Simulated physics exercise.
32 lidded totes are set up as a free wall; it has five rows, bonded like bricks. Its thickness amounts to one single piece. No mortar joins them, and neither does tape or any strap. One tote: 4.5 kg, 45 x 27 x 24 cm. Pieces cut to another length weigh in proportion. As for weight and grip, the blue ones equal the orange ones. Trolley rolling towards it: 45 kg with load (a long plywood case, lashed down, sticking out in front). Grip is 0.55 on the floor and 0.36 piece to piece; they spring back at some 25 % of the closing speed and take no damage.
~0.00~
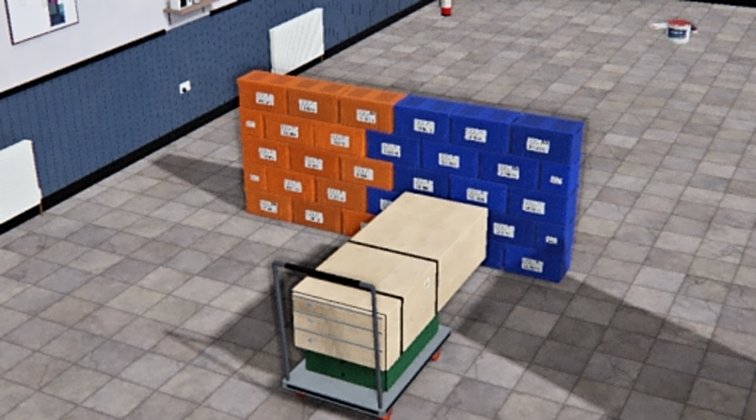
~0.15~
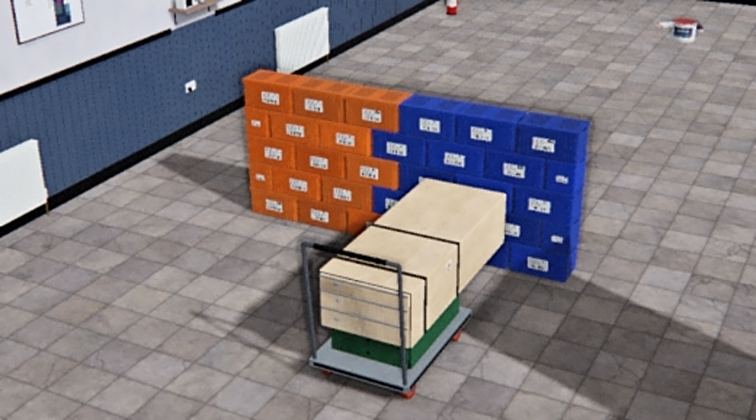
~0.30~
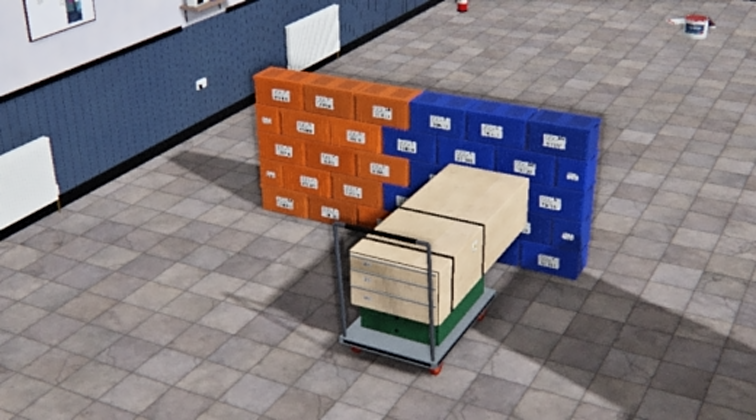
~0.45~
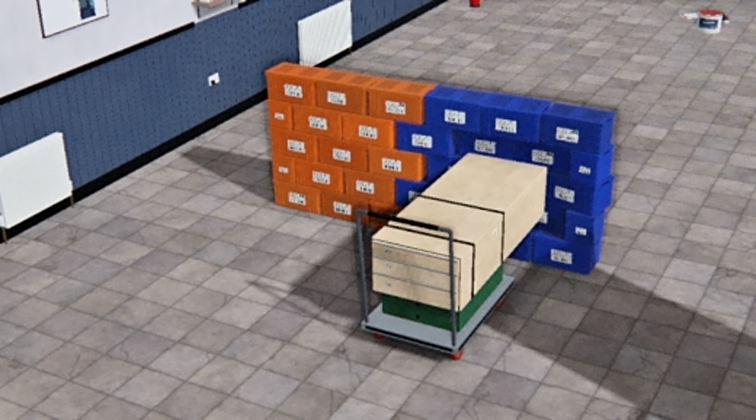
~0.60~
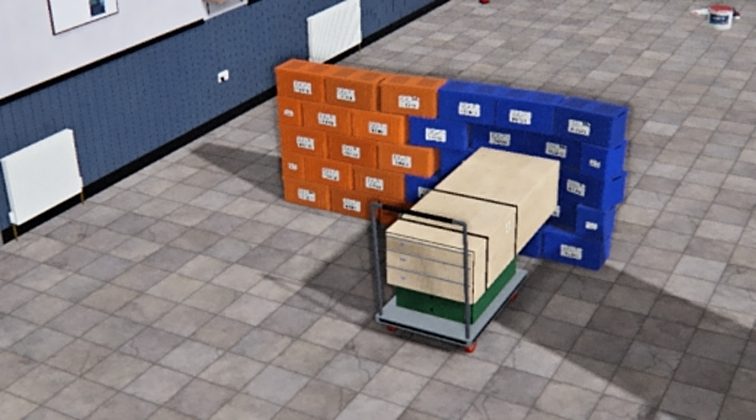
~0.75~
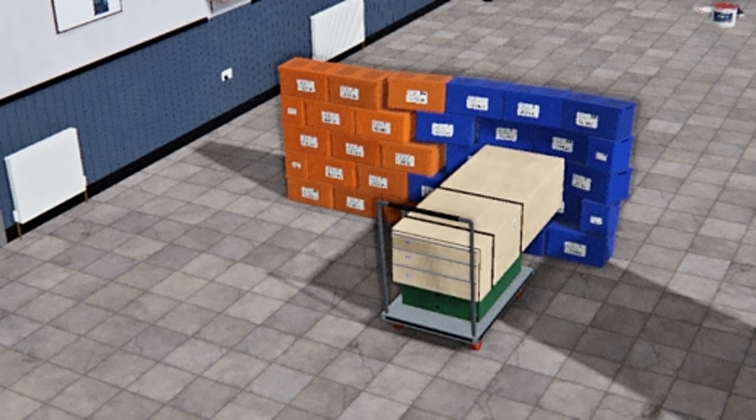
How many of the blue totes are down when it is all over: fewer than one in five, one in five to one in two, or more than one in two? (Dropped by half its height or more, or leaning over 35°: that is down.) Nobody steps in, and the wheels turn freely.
I'd bet on the over-half band.
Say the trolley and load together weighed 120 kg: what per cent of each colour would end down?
In that case orange 10, blue 70 per cent.
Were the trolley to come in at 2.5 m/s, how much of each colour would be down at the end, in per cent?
The orange would finish 10 in a hundred down, the blue 70 in a hundred.
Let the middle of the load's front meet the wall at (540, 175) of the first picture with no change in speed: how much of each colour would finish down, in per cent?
Result - orange: 0 percent, blue: 60 percent.
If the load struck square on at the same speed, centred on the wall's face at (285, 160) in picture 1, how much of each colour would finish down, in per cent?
Orange 90 %, blue 10 %.
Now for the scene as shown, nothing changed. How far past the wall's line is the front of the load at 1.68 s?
Reading: Approx. 20 cm past the line.
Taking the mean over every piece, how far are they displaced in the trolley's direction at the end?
Roughly 40 cm.
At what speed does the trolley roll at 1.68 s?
It is moving at around 0.0 m/s.
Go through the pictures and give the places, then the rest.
In the first picture (each place is the centre of the face we see best; the camera pans a little), load (484, 227) 52 cm short of the wall; top blue tote (420, 125); top orange tote (261, 98); all as stacked.
The second picture shows load (502, 212) 27 cm short of the wall; top blue tote (426, 124).
The third picture shows load (525, 196) 23 mm short of the wall; top blue tote (436, 121).
The fourth picture shows load (543, 184) 10 cm into the wall's line; top blue tote (451, 115) moved 26 mm; steepest lean 3°, the tote at (509, 125); 11 have shifted.
The fifth picture shows load (556, 178) 16 cm into the wall's line; top blue tote (465, 108) moved 9 cm; 14 have shifted.
The sixth picture shows load (561, 176) 17 cm into the wall's line; top blue tote (473, 102) tilted 8°; top orange tote (302, 85); 15 have shifted.
By 1.04 s, load 18 cm past the wall's line, stopped; none of the 17 blue totes down (0 of 32 in all colours); top blue tote tilted 22°.
By 1.30 s, load 19 cm past the wall's line, stopped; 13 of the 17 blue totes down (14 of 32 in all colours); top blue tote tilted 53°, 25 cm lower.
By 1.68 s, load 19 cm past the wall's line, stopped; 13 of the 17 blue totes down (14 of 32 in all colours); top blue tote on its side.
When it is over (2.9 s), load 19 cm past the wall's line, stopped; 13 of the 17 blue totes down (14 of 32 in all colours); top blue tote upside down; top orange tote unmoved. That is 76 per cent. In pixels of the last frame, middles, top blue tote near (472, 124), top orange tote near (311, 80).
